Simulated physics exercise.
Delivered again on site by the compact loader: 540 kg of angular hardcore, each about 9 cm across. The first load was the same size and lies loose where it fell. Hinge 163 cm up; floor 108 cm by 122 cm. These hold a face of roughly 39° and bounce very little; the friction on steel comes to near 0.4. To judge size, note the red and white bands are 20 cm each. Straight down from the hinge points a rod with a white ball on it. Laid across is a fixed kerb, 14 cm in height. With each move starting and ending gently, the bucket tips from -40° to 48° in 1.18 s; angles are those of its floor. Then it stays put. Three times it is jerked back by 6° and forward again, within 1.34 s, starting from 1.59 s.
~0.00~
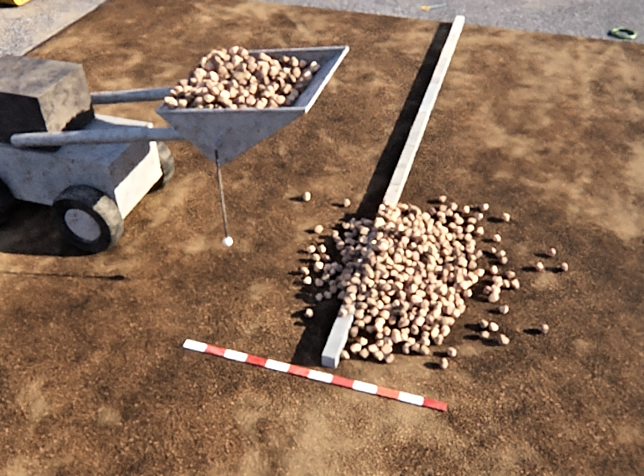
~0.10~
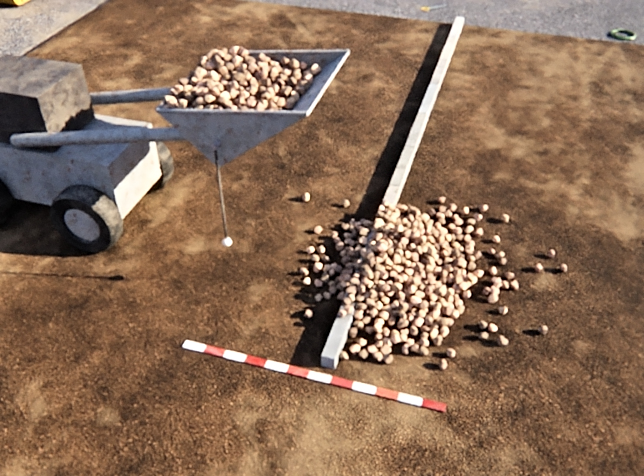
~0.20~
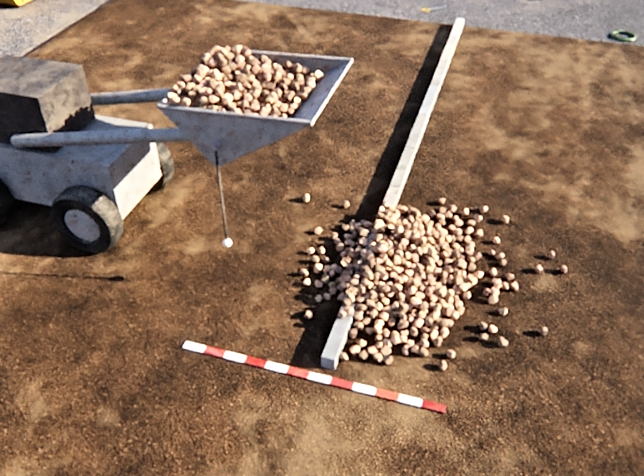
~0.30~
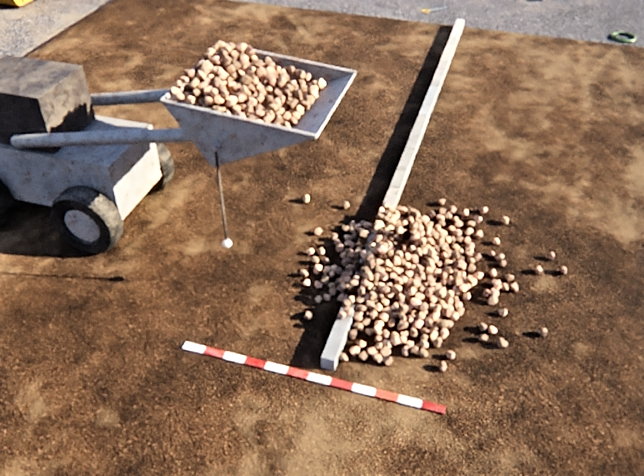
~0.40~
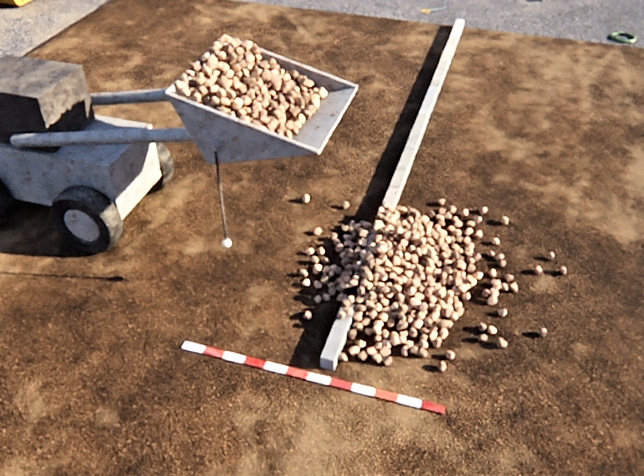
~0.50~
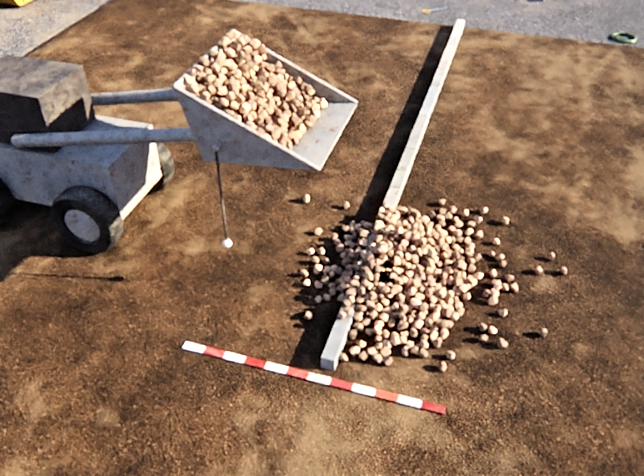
In the video, a small wheeled loader holds a raised bucket of rounded stones near a loose pile lying across a kerb; the bucket's front edge gradually tilts downward to the right, and its load shifts slightly while remaining inside.
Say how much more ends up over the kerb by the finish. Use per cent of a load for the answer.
Some 7 per cent is added.
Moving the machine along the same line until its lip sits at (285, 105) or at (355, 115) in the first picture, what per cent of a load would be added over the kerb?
Around 0 percent, then around 50 percent.
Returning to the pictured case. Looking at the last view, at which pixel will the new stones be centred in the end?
Near (336, 253).
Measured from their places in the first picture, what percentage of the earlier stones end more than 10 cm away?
The answer is about 0 per cent.
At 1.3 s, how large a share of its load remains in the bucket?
About 50 per cent.
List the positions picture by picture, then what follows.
In the first picture, the bucket is at -40°, its lip at (307, 110); the top of the load is at (260, 68). The earlier load is highest near (387, 246), 29 cm above ground level, 17 % on this side of the kerb, 83 % over the kerb.
In the second picture, the bucket is at -38°, its lip at (308, 114); the top of the load is at (258, 70); the stones move at 0.2 m/s on average.
The third picture shows lip at (312, 123), floor tilted -33°, highest stones at (232, 65); the stones move at 0.3 m/s on average.
The fourth picture shows lip at (317, 137), floor tilted -26°, highest stones at (219, 54); the stones move at 0.4 m/s on average.
The fifth picture shows lip at (319, 153), floor tilted -17°, highest stones at (220, 49); the stones move at 0.5 m/s on average.
The sixth picture shows lip at (319, 170), floor tilted -6°, highest stones at (228, 45); the stones move at 0.6 m/s on average.
After 0.9 s the floor is at 34°; in per cent of one load, 100 in the bucket, 17 on this side of the kerb, 83 over the kerb; the foremost stones are at (529, 293).
After 1.3 s the floor is at 48°; in per cent of one load, 52 in the bucket, 65 on this side of the kerb, 83 over the kerb; the foremost stones are at (529, 293).
After 3.4 s the floor is at 48°; in per cent of one load, 0 in the bucket, 110 on this side of the kerb, 90 over the kerb; the foremost stones are at (529, 293).
After 6.2 s the floor is at 48°; in per cent of one load, 0 in the bucket, 110 on this side of the kerb, 90 over the kerb; the foremost stones are at (529, 293). Net gain over the kerb, 7.
